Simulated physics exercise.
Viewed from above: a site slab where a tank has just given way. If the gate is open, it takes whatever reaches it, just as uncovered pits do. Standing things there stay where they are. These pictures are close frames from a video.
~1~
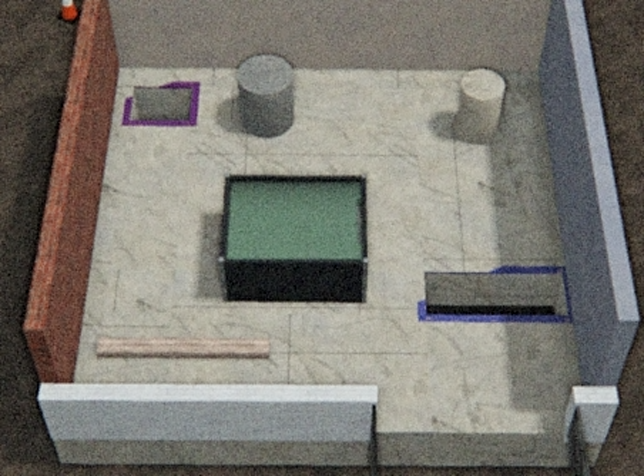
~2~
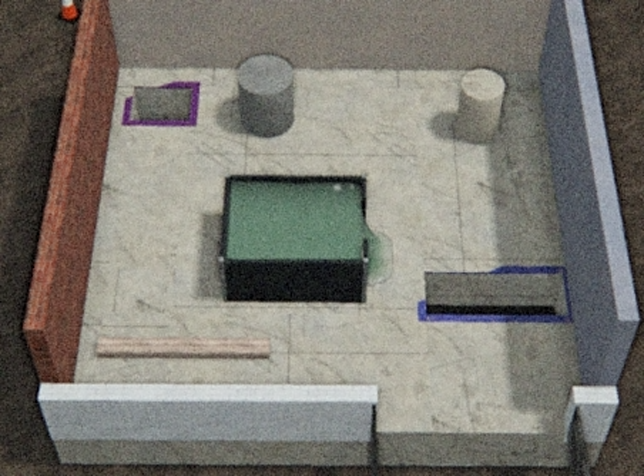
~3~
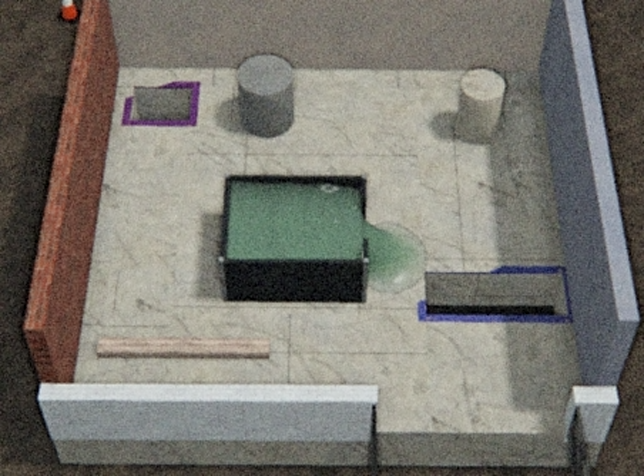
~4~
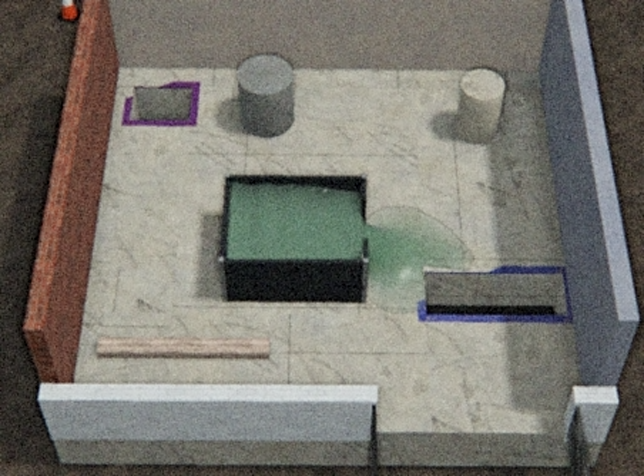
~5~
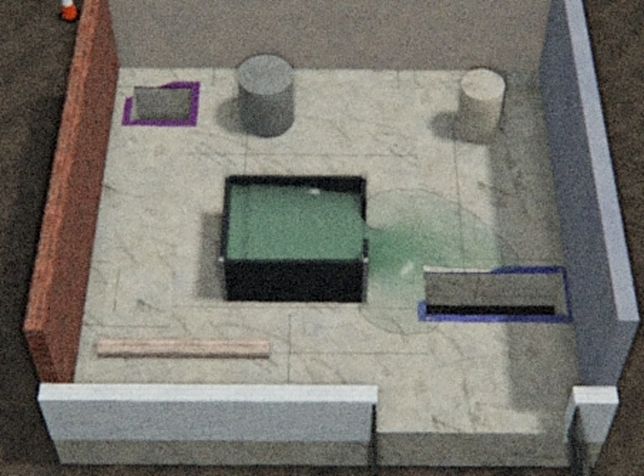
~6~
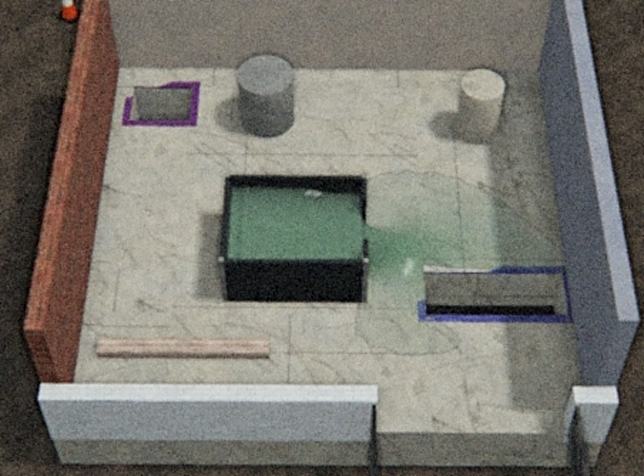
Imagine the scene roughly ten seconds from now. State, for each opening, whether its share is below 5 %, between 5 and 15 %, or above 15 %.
The gate's share is below 5 %. The purple pit's share is below 5 %. The blue pit's share is above 15 %.
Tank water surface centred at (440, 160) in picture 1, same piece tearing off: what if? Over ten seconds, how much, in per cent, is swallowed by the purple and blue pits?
After ten seconds: Purple pit 6 percent, blue pit 45 percent.
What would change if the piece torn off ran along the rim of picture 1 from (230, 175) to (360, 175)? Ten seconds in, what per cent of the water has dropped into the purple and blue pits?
Purple 30 %, blue 30 %.
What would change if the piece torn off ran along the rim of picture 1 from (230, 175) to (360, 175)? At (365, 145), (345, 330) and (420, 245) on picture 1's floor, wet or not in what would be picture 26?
Soaked, then unsoaked, then unsoaked.
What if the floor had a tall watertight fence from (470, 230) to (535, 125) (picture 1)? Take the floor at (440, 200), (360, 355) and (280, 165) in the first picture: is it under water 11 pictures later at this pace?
Running through them in order, the first comes out taken by the flood, the second free from flooding and the last free from flooding.
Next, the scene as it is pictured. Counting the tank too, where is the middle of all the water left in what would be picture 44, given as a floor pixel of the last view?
The spot I would choose is (383, 196).
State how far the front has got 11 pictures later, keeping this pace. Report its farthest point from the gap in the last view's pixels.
Farthest reach: (528, 77).
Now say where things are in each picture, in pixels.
In the first frame, still water in the tank at (295, 221).
In the second frame, the front is at (378, 236), out from the gap at (362, 246).
In the third frame, the front is at (420, 249), out from the gap at (362, 246).
In the fourth frame, water pours out at (362, 247) and has run to (465, 253).
In the fifth frame, water pours out at (362, 246) and has run to (511, 257).
In the sixth frame, water pours out at (362, 246) and has run to (556, 257).
A moment on, water covers 20 % of the floor; the gate 0 %, the purple pit 0 %, the blue pit 11 %.
Next, water covers 20 % of the floor; the gate 0 %, the purple pit 0 %, the blue pit 20 %.
Then, water covers 25 % of the floor; the gate 1 %, the purple pit 0 %, the blue pit 30 %.
Later, water covers 45 % of the floor; the gate 2 %, the purple pit 0 %, the blue pit 41 %.
In the end, water covers 55 % of the floor; the gate 2 %, the purple pit 2 %, the blue pit 51 %.
